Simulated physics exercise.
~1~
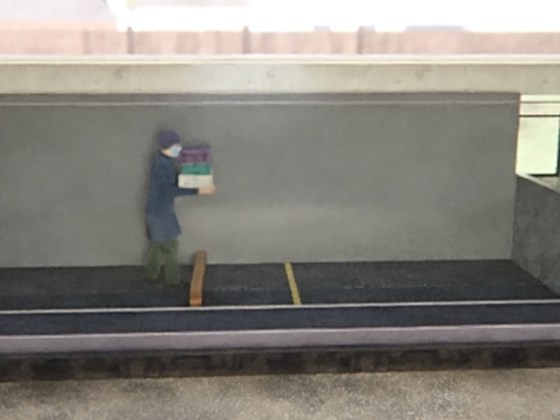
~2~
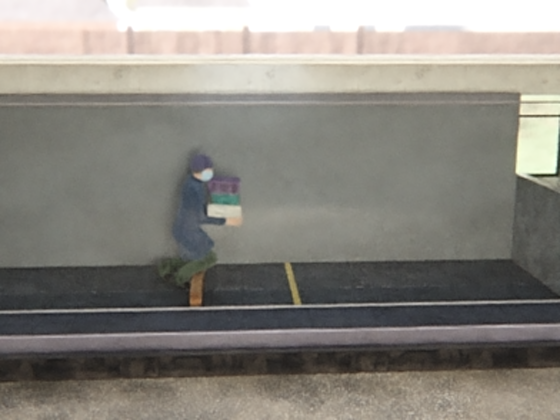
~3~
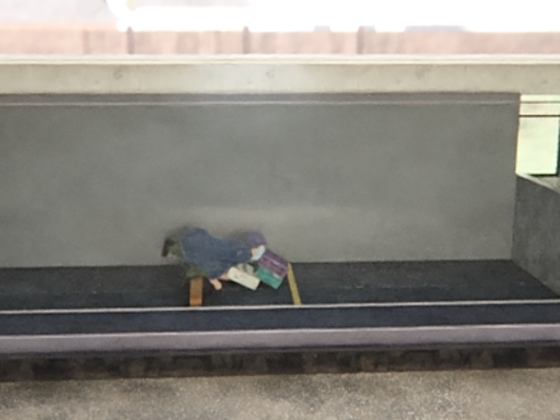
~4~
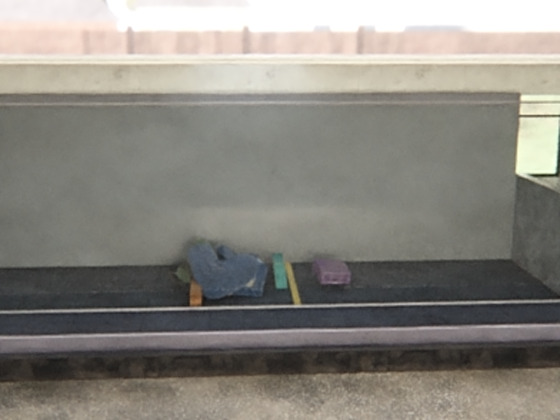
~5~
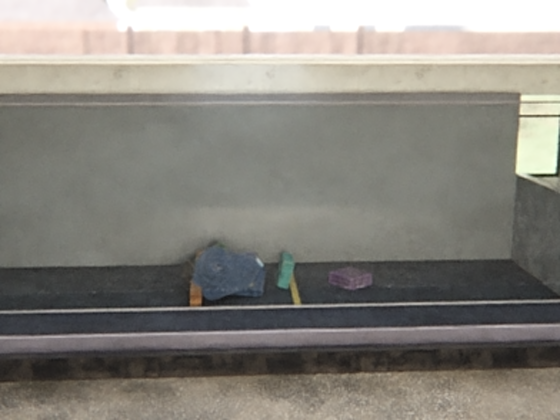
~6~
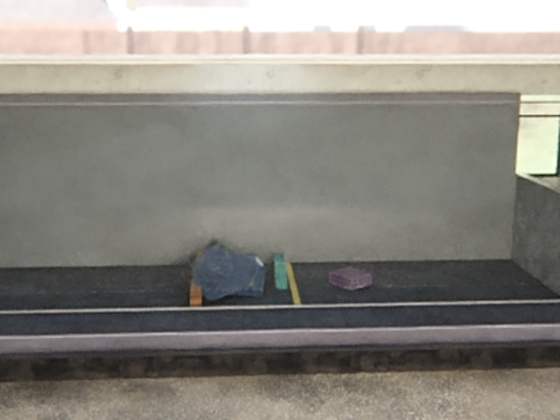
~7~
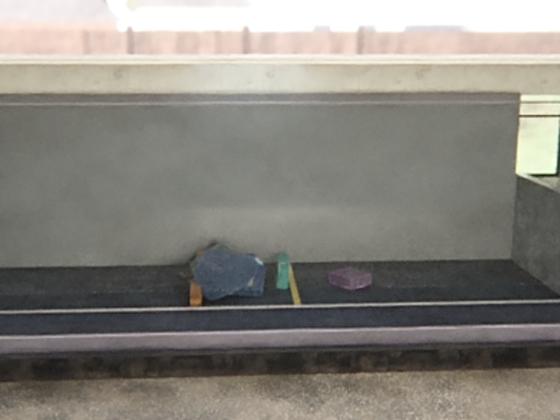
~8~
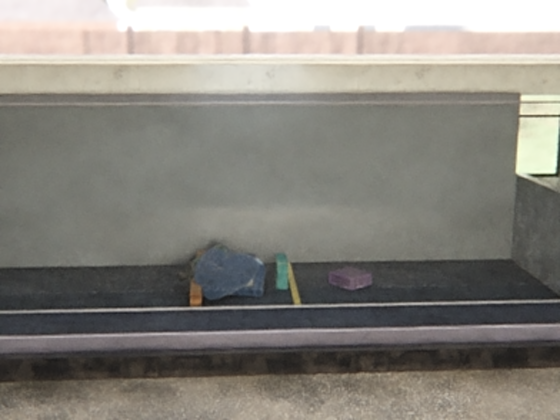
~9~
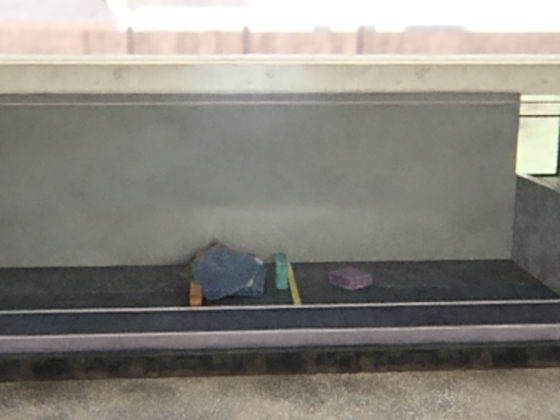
At first, a masked figure in a dark cap and blue coat stands against a grey wall, holding a stack of purple, teal and white boxes just behind a low brown rail. The figure tips to the right over the rail, legs folding, still close to the boxes. It pitches face down beyond the rail as the stack tilts and comes apart. The purple crate tumbles across the yellow line, while the teal carton tips upright just before it. Finally, the figure lies crumpled in a blue heap short of the line, the white carton no longer visible.
